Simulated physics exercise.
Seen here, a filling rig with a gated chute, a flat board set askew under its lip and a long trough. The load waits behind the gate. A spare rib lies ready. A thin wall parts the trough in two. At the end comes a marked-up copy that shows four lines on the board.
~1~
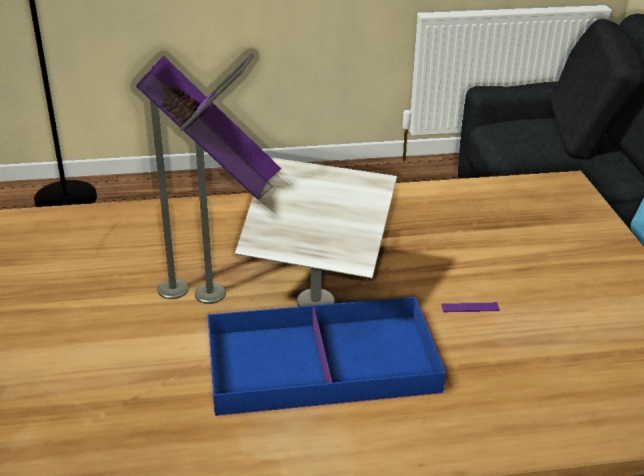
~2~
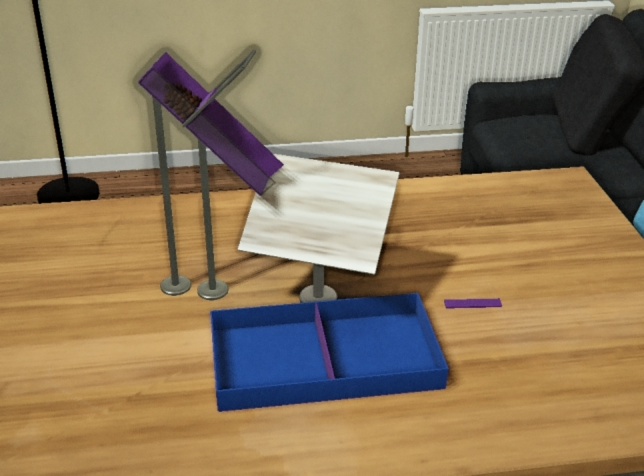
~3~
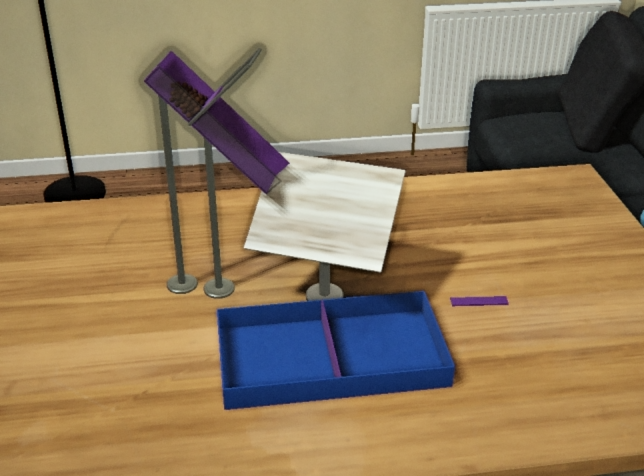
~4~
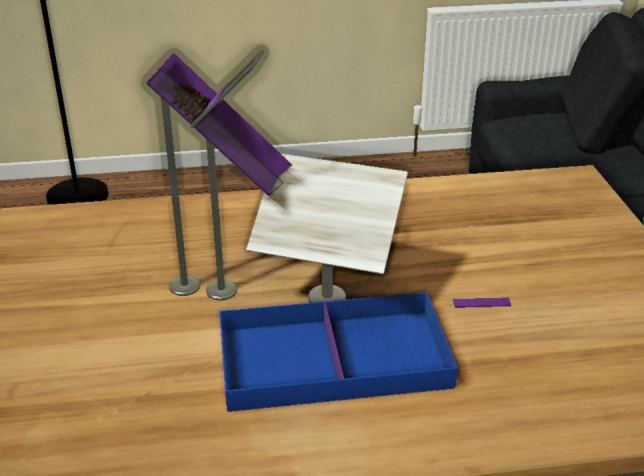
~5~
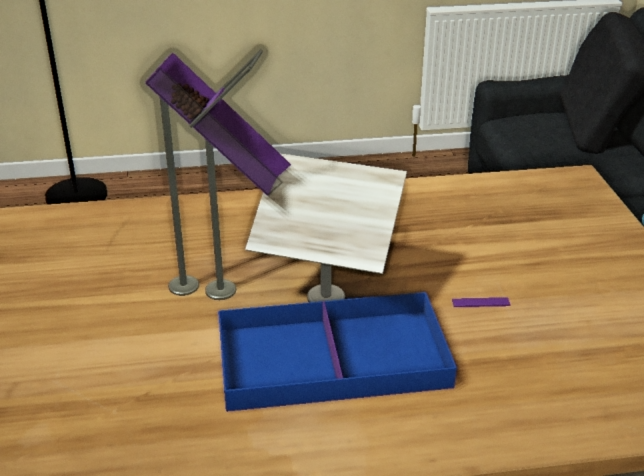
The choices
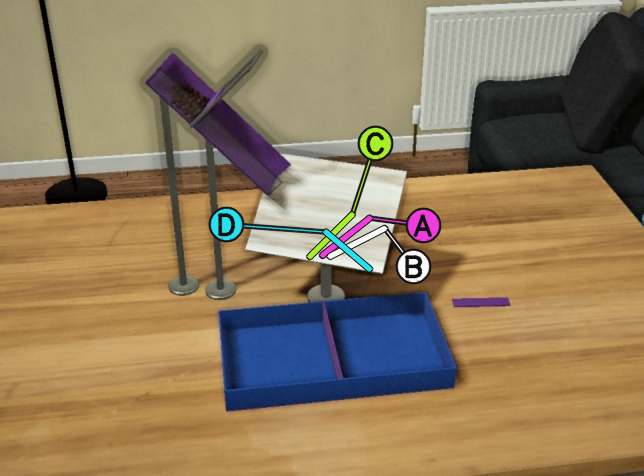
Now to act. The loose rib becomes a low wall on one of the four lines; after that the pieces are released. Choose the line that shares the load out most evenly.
D.
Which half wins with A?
The left half.
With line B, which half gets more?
The left half.
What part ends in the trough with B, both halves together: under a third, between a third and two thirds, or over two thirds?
Line B gives over two thirds.
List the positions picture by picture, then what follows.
Load behind the gate (181, 105), allspice berries; lip of the chute (262, 190), sloping fairly steeply, in the first frame.
Middle of the board (319, 211), tilted fairly steeply; middle of its low edge (305, 261); of its high edge (332, 162), in the second frame.
Front corners of the trough (223, 389) and (454, 366); front end of its middle wall (341, 378); gate still shut (215, 97), in the third frame.
Middle of the load (191, 102); lip (273, 187), in the fourth frame.
Middle of the load (190, 101); lip (272, 186), in the fifth frame.
On the marked copy, line A from (369, 218) to (322, 255); line B from (384, 228) to (330, 256); line C from (352, 214) to (309, 256); line D from (325, 231) to (369, 269).
For line A, of what is caught, almost all in the left half, about a tenth in the right.
For line B, of what is caught, almost all in the left half, about a tenth in the right.
For line C, of what is caught, almost all in the left half, just a few in the right.
For line D, of what is caught, roughly two thirds in the left half, roughly a third in the right.
